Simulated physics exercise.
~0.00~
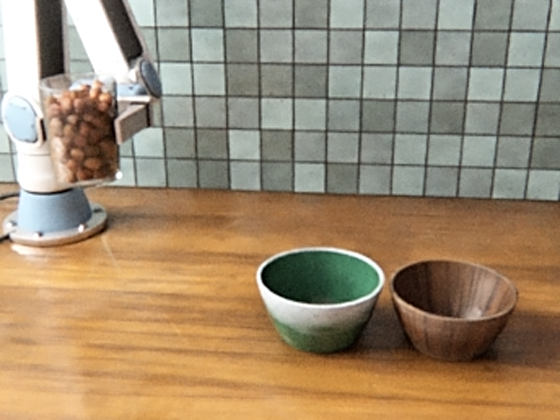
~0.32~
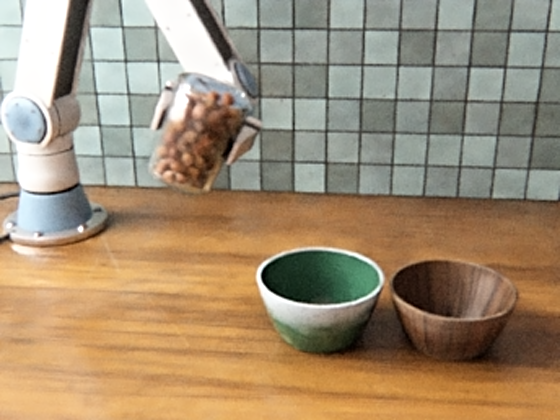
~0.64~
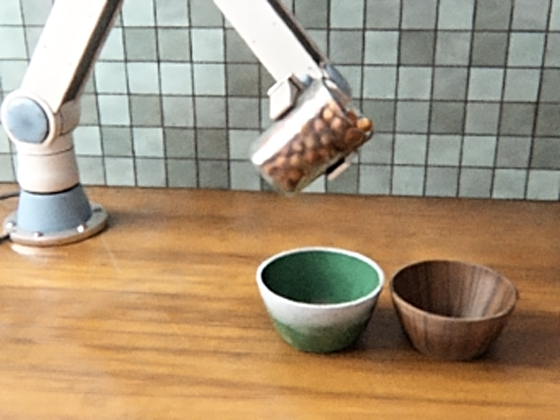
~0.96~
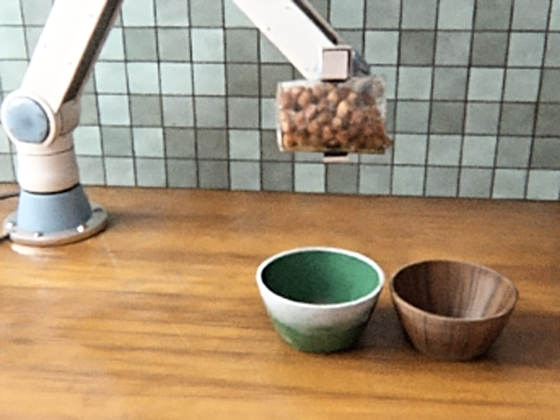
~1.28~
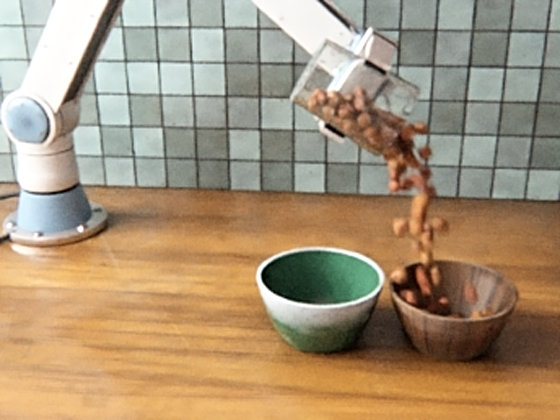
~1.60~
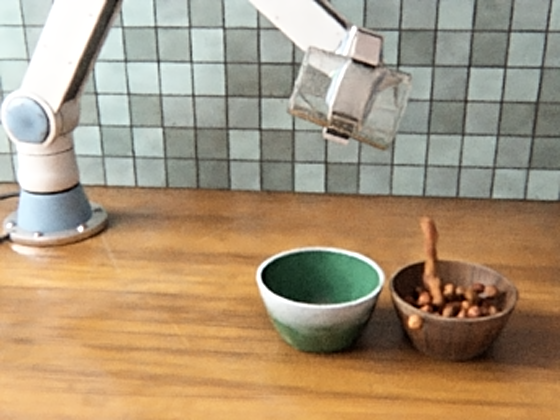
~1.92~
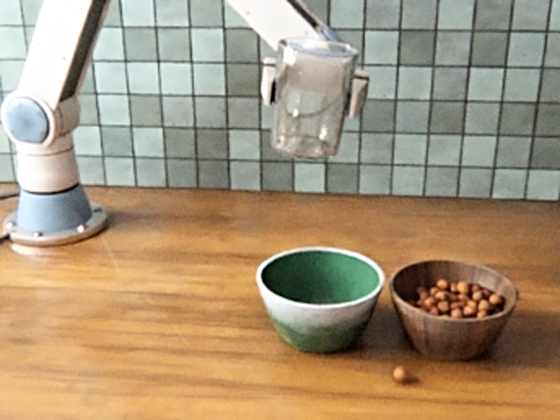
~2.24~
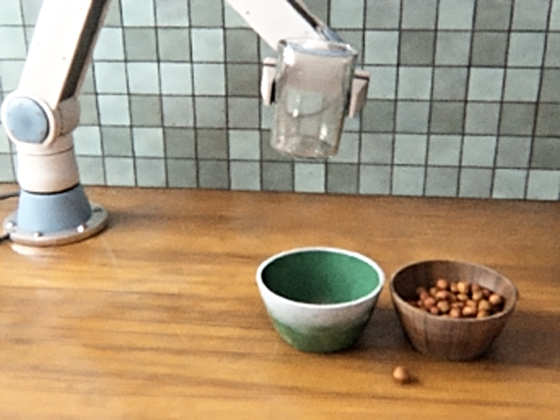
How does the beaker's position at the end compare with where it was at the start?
It starts at the far left, close to the base of the arm, and ends further right and a little higher, held above the green and white bowl.
